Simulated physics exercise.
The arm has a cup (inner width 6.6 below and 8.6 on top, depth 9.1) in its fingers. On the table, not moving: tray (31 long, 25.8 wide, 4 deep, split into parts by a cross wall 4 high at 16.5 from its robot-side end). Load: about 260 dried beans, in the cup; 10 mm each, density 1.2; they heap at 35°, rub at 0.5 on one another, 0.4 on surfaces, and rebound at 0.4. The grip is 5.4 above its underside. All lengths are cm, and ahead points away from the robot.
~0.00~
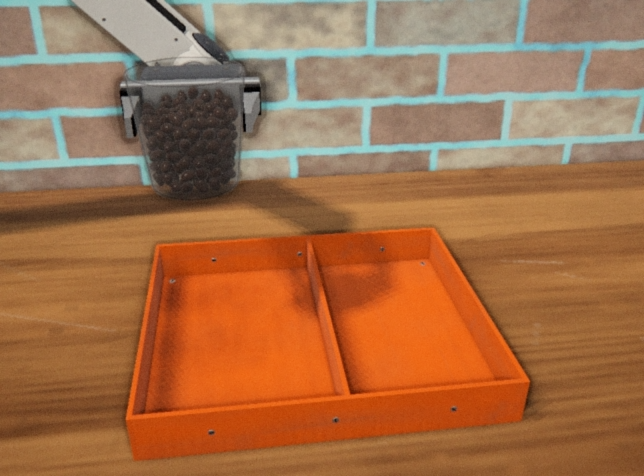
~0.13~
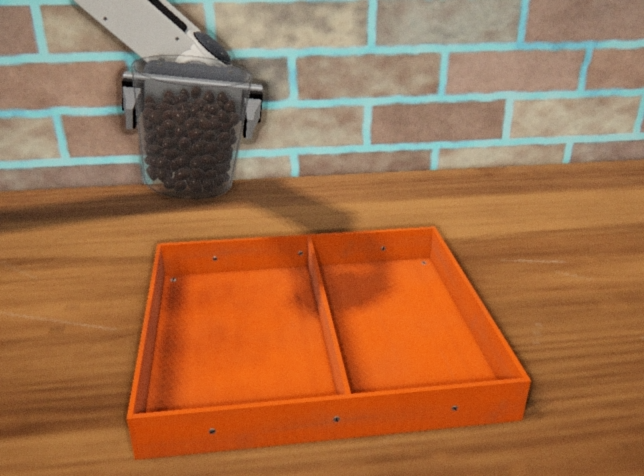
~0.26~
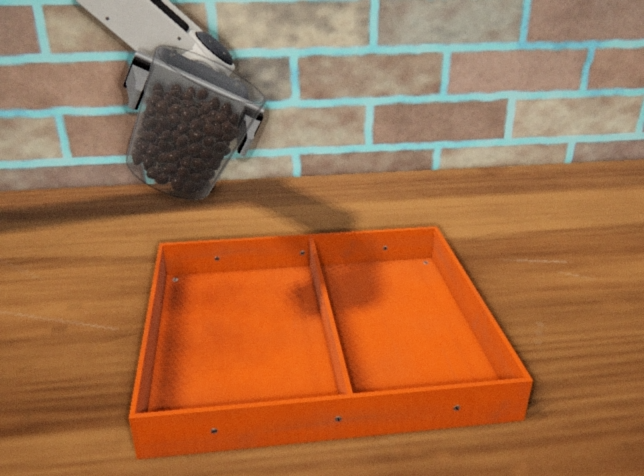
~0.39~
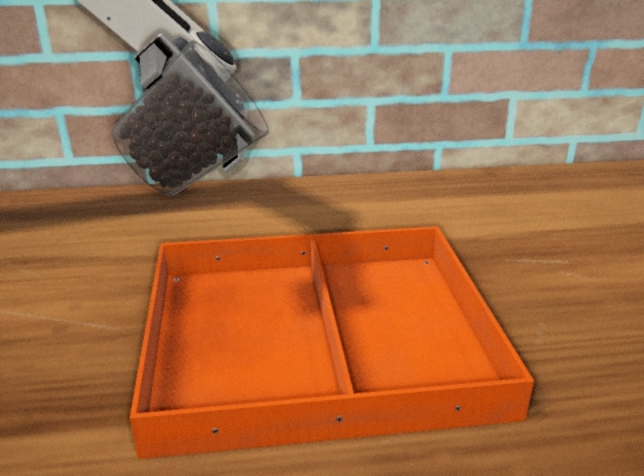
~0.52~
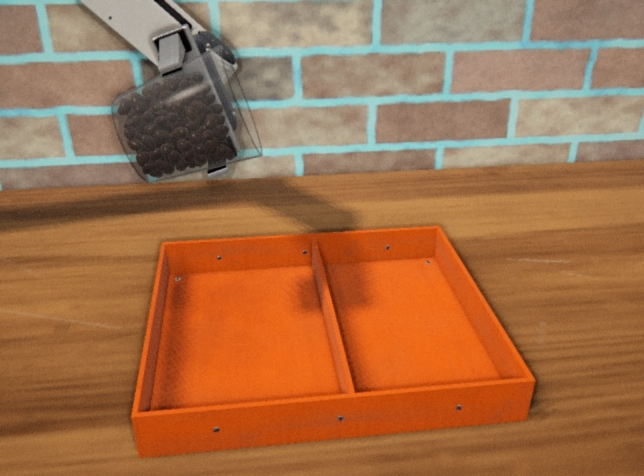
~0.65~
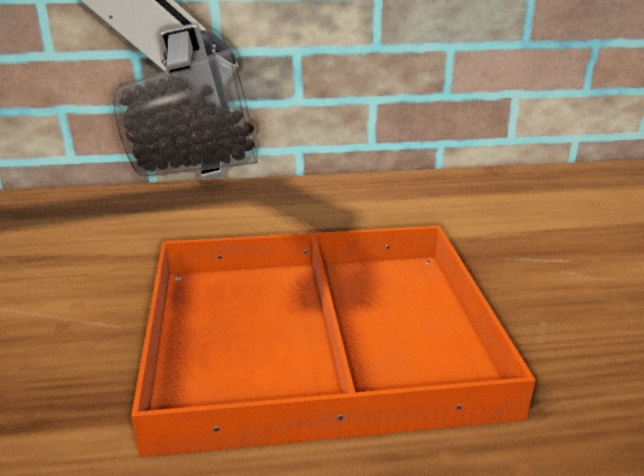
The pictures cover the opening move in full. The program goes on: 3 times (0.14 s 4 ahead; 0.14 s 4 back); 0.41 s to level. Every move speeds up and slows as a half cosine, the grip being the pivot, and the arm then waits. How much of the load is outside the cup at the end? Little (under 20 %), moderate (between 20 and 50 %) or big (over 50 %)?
Share outside the cup: Big (over 50 %).
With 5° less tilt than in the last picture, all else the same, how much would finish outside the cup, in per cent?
Then about 55 per cent.
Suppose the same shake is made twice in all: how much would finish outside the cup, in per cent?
It would be near 60 per cent.
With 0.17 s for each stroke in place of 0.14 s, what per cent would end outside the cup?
It would be near 50 per cent.
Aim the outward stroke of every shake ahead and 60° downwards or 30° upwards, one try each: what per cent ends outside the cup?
About 5 and 80 per cent.
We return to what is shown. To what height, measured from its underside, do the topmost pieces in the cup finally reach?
Roughly 4.5 cm.
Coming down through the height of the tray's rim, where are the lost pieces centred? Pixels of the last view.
Near (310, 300).
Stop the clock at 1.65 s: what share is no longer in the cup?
About 70 per cent by then.
After 1.15 s, tilted 79° forward, highest piece 23 above the table; 151 in the cup, 49 in the robot-side part, 43 in the far-side part, 17 in flight or on a rim.
After 1.65 s, tilted 53° forward, highest piece 23 above the table; 107 in the robot-side part, 78 in the cup, 73 in the far-side part, 2 in flight or on a rim.
After 2.10 s, level, highest piece 22 above the table; 109 in the robot-side part, 77 in the cup, 74 in the far-side part.
After 3.15 s, level, highest piece 22 above the table; 109 in the robot-side part, 77 in the cup, 74 in the far-side part.
At rest, 109 in the robot-side part, 77 in the cup, 74 in the far-side part. That is 70 % outside the cup.
